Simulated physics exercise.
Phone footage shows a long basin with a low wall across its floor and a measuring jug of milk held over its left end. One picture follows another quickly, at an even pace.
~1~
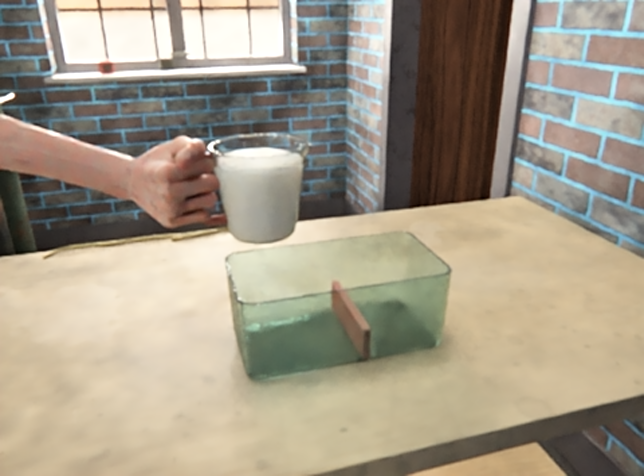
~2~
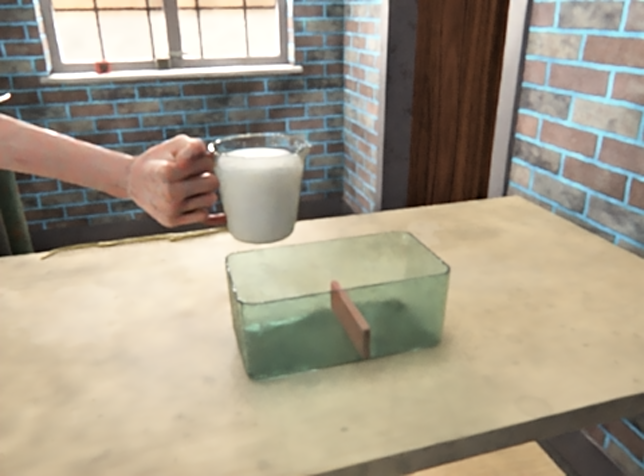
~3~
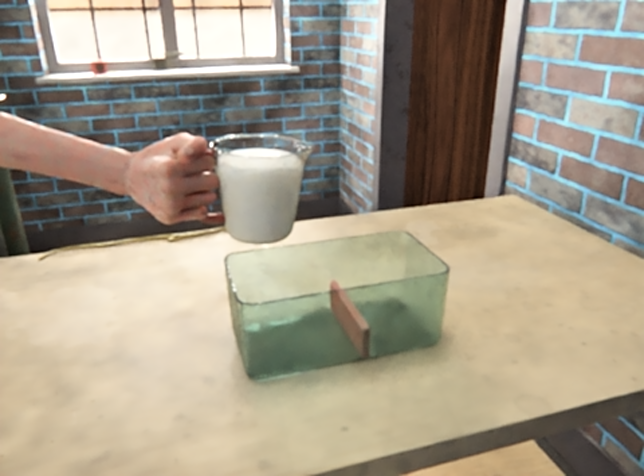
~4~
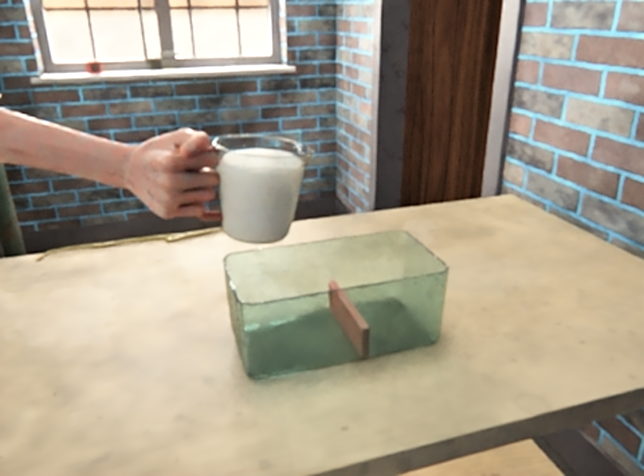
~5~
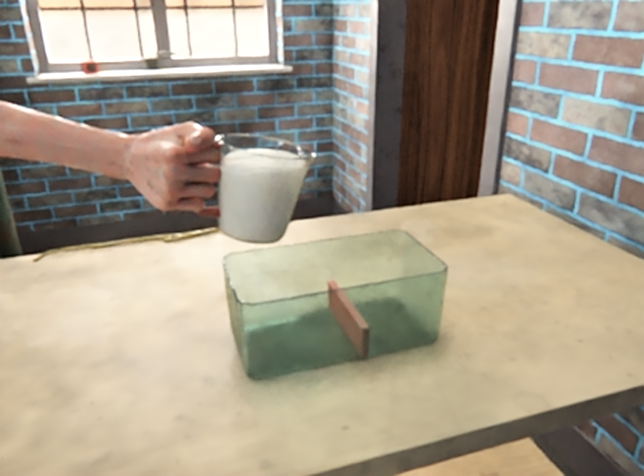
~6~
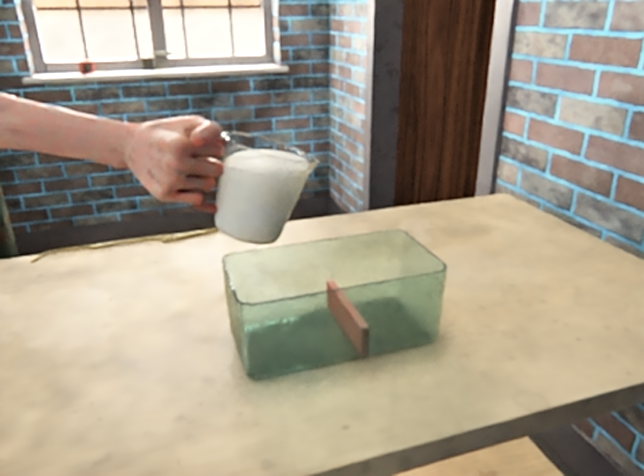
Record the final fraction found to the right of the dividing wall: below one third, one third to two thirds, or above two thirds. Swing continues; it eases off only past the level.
Middle of three bands.
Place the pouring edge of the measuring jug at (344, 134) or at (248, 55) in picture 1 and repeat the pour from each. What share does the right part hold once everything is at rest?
Roughly 85 % and 5 %.
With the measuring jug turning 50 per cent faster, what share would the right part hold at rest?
Close to 35 in a hundred.
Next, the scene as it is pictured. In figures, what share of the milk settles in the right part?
About 50 per cent.
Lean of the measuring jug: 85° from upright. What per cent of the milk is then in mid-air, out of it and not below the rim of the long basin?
Around 25 %.
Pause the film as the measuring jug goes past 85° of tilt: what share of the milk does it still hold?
About 60 %.
A moment on, the tilt is 85° and 60 per cent is still to pour, 0 is left of the wall and 16 right of it.
Next, the tilt is 116° and 6 per cent is still to pour, 36 is left of the wall and 52 right of it.
Then the tilt is 118° and 0 per cent is still to pour, 47 is left of the wall and 52 right of it.
Later the tilt is 118° and 0 per cent is still to pour, 47 is left of the wall and 52 right of it.
Finally, 47 per cent lies left of the wall, 52 right of it and 1 outside.
